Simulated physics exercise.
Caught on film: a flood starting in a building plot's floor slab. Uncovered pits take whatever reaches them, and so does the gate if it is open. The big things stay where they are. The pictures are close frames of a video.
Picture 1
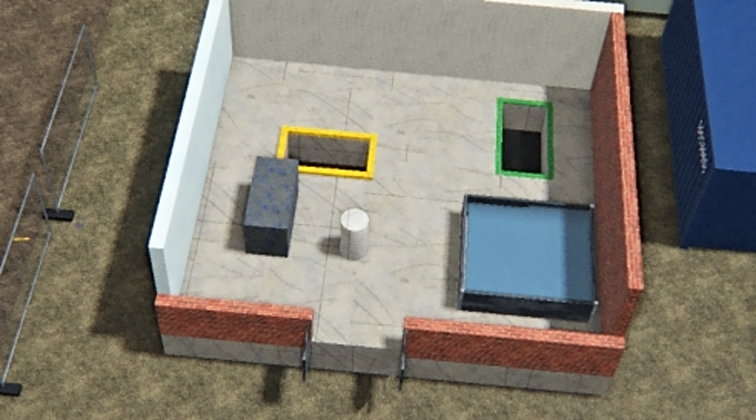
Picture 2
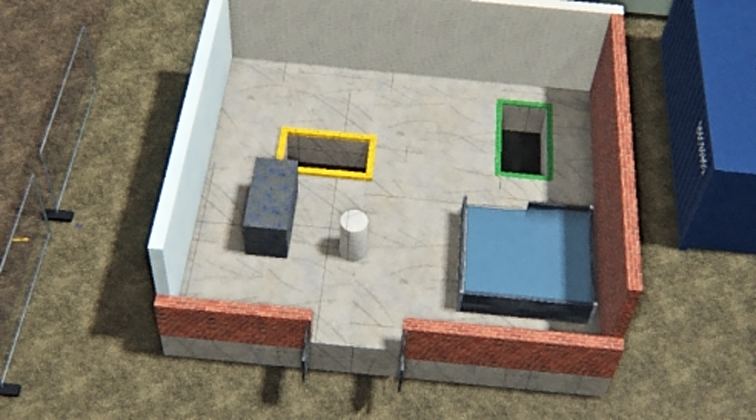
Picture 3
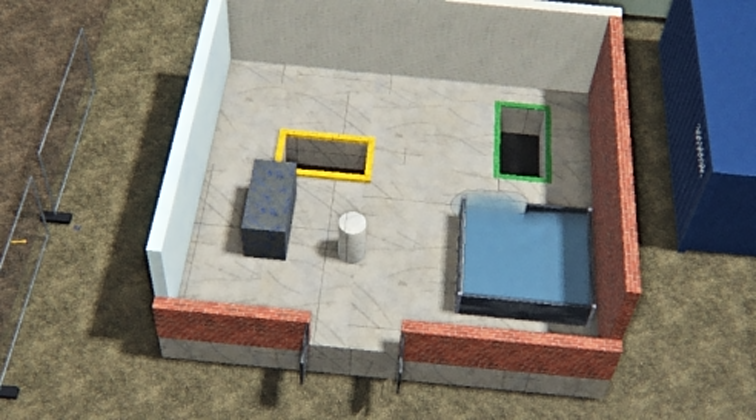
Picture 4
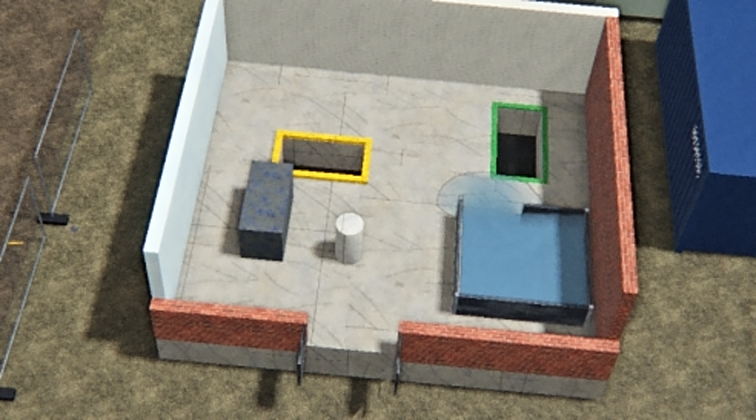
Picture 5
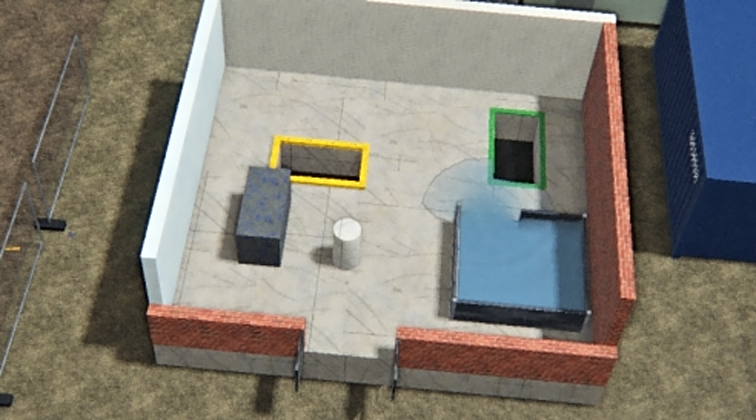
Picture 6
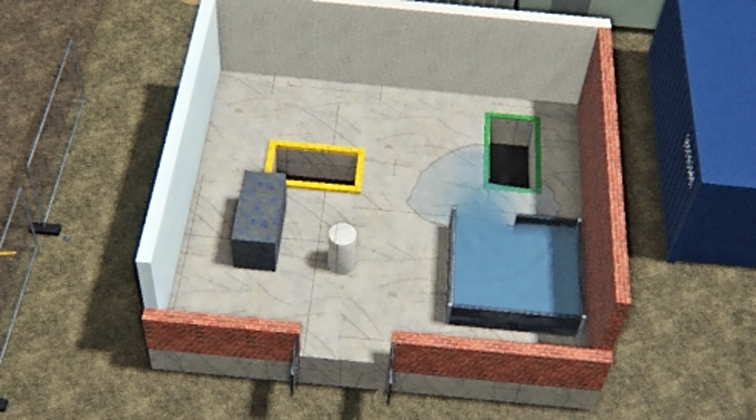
Water spilling from a blue tank's far side and spreading in a thin sheet across a walled concrete floor with two framed openings.
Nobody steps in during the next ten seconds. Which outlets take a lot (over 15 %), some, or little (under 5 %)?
One by one: The gate takes less than 5 %; the yellow pit takes less than 5 %; the green pit takes more than 15 %.
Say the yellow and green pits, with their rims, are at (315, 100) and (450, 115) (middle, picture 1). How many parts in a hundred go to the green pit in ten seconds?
In per cent: Green 45.
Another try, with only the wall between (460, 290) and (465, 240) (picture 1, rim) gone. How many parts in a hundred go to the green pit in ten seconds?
Roughly, in per cent: Green 0.
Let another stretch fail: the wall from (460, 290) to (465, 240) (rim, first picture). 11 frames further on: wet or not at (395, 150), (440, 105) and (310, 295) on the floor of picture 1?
As listed: Free of water, clear, awash.
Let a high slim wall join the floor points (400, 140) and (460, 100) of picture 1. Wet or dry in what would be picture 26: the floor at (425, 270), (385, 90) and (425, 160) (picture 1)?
One after the other: Free of water, covered, flooded.
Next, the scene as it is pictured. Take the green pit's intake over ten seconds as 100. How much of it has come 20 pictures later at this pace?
I make it 45 per cent.
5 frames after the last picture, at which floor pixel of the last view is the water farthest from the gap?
I would point to (446, 97).
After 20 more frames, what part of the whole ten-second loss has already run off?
Roughly 45 per cent.
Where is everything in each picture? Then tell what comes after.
Still water in the tank at (528, 250), in the first frame.
The front is at a hidden place, out from the gap on the tank's far side, in the second frame.
The front is at (517, 197), out from the gap on the tank's far side, in the third frame.
Water pours out on the tank's far side and has run to (511, 178), in the fourth frame.
The front is at (474, 163), out from the gap on the tank's far side, in the fifth frame.
The front is at (479, 148), out from the gap on the tank's far side, in the sixth frame.
A moment on, water covers 15 % of the floor; the gate 0 %, the yellow pit 0 %, the green pit 5 %.
Next, water covers 25 % of the floor; the gate 0 %, the yellow pit 0 %, the green pit 10 %.
Then, water covers 35 % of the floor; the gate 0 %, the yellow pit 0 %, the green pit 17 %.
Later, water covers 50 % of the floor; the gate 0 %, the yellow pit 0 %, the green pit 27 %.
In the end, water covers 65 % of the floor; the gate 0 %, the yellow pit 0 %, the green pit 37 %.
